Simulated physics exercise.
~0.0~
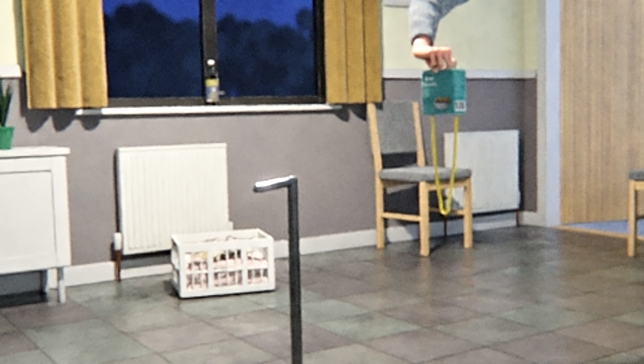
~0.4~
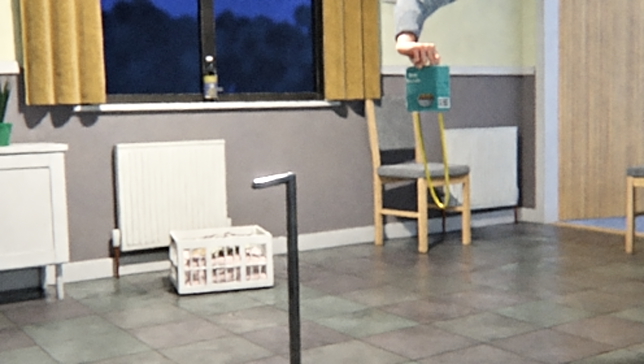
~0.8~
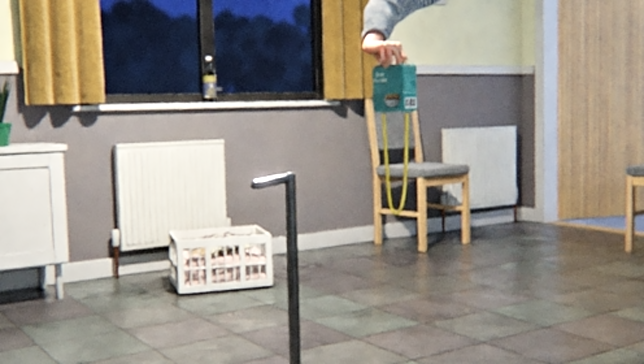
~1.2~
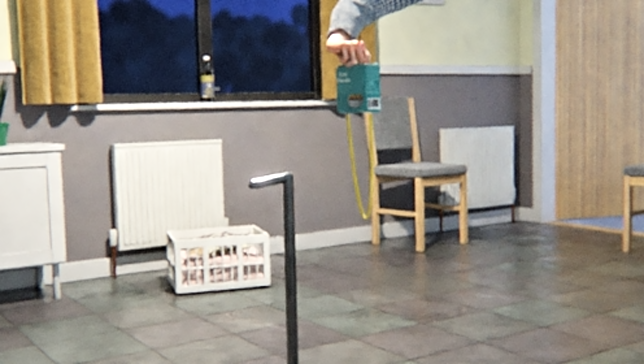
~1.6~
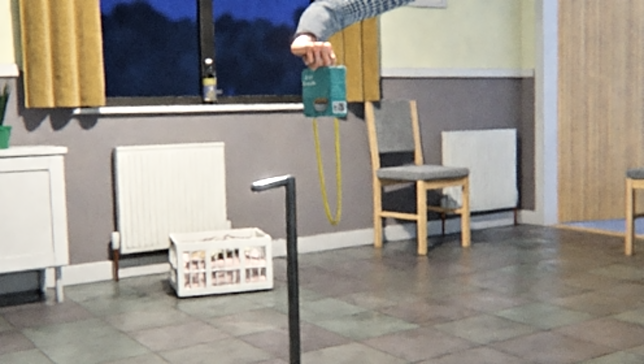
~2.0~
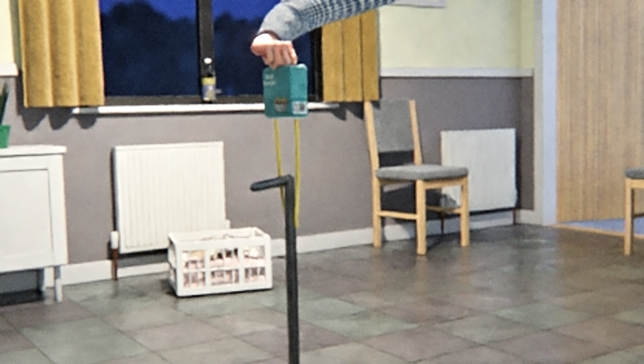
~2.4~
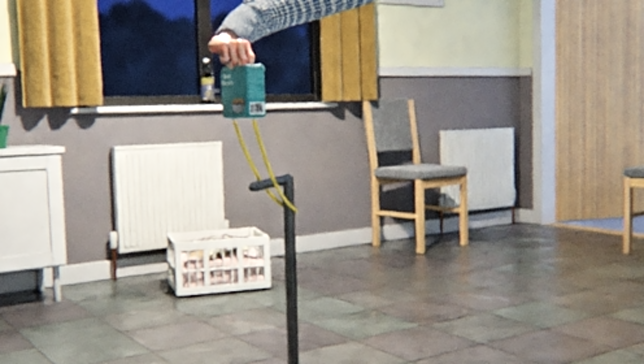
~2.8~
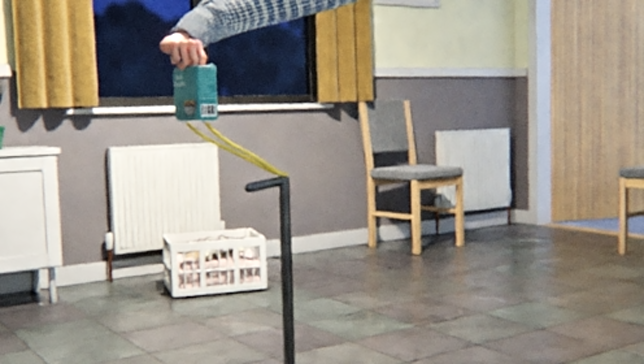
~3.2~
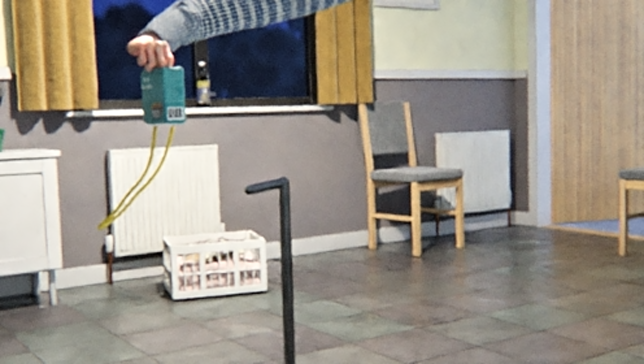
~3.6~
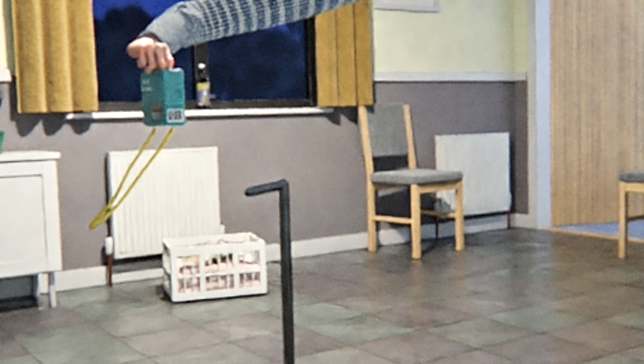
In a room, a hand carries a turquoise pouch left past a post, its yellow loop swinging clear.
